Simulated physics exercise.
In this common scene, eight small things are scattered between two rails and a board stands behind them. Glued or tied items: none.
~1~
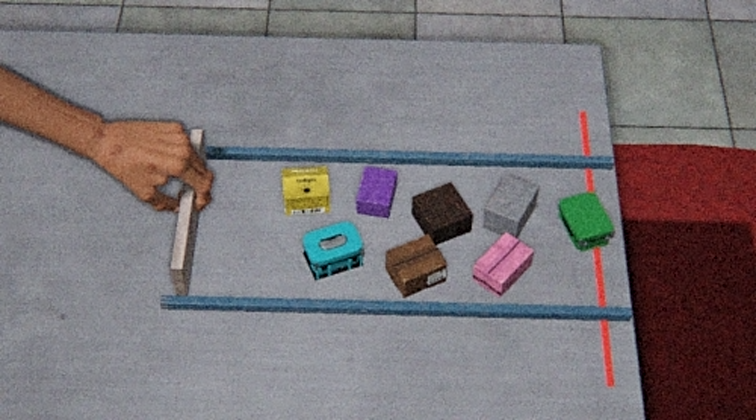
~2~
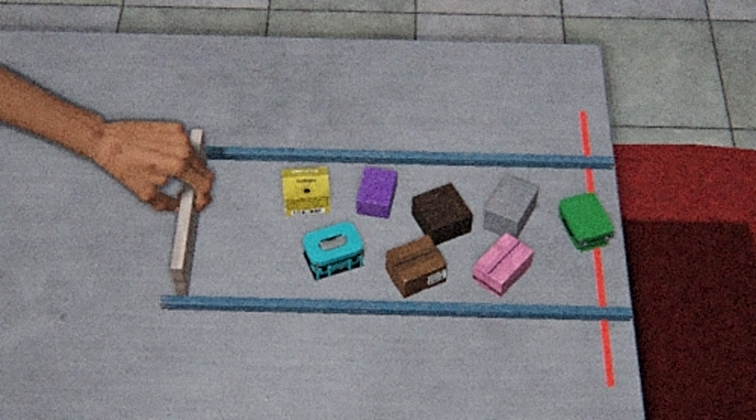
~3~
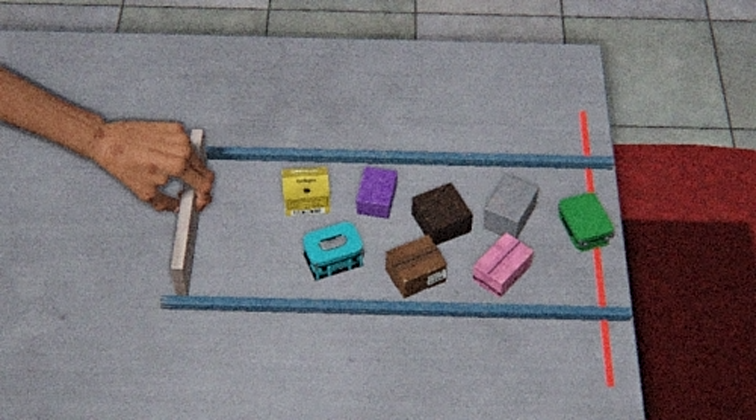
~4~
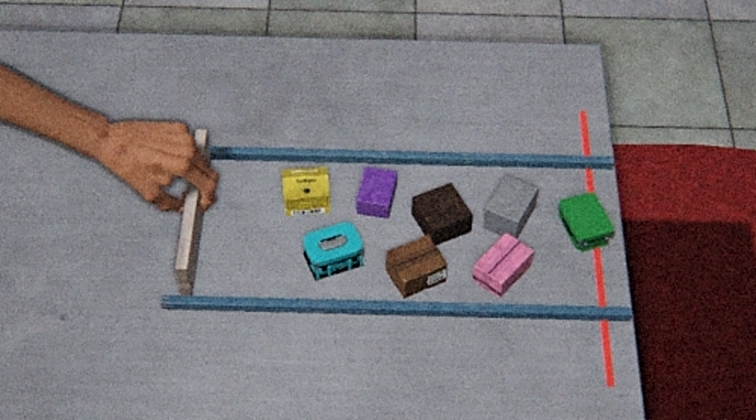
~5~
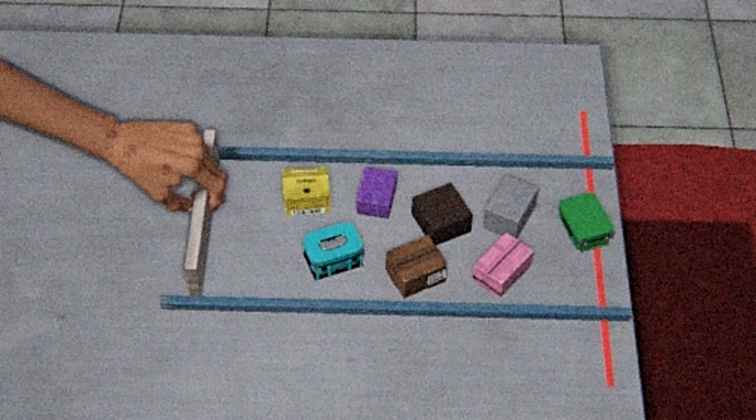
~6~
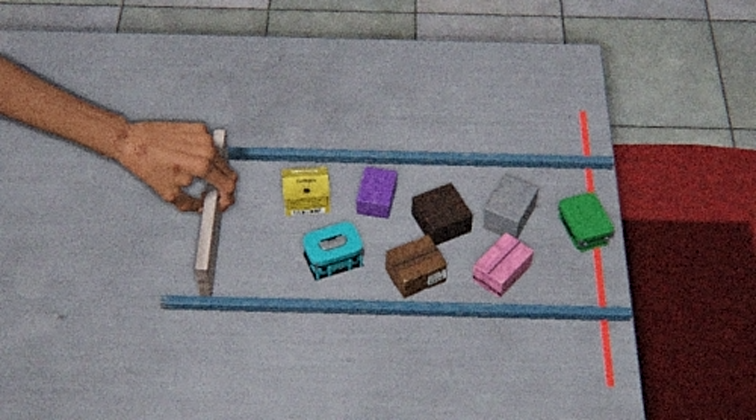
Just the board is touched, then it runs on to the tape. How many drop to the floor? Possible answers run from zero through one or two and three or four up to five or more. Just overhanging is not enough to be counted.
Those that leave the table: Five at the least.
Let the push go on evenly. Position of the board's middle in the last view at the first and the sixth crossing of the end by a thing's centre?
I'd put the first at about (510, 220) and the next at about (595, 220).
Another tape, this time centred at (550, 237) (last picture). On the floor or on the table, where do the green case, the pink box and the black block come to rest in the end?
The green case falls; the pink box drops off; the black block is kept.
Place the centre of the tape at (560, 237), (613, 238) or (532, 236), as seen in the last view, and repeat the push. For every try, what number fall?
In order, 4, 8 and 2.
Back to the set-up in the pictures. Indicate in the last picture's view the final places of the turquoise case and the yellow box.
In the last picture they sit at about (628, 271) and about (615, 188).
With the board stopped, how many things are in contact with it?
3 in contact.
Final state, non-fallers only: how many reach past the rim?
The count would be 3.
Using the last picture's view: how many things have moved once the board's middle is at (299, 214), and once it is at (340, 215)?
First 1 and then 5.
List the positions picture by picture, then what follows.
Green case (585, 223); grey block (511, 208); pink box (503, 265); board (190, 212); tape (596, 238), in the first frame.
Grey block (511, 208); black block (442, 215), in the second frame.
Pink box (503, 265); brown box (416, 266), in the third frame.
Green case (585, 223); board (194, 212), in the fourth frame.
Grey block (511, 208); turquoise case (333, 251), in the fifth frame.
Green case (585, 223); grey block (511, 208); pink box (503, 265); board (213, 212); tape (596, 238), in the sixth frame.
Soon after, none off yet; green case at rest near (585, 223); grey block moving near (522, 211); pink box moving near (512, 266).
At rest, the number that fall off is five or more; fallen, purple block, brown box, pink box, grey block and green case.
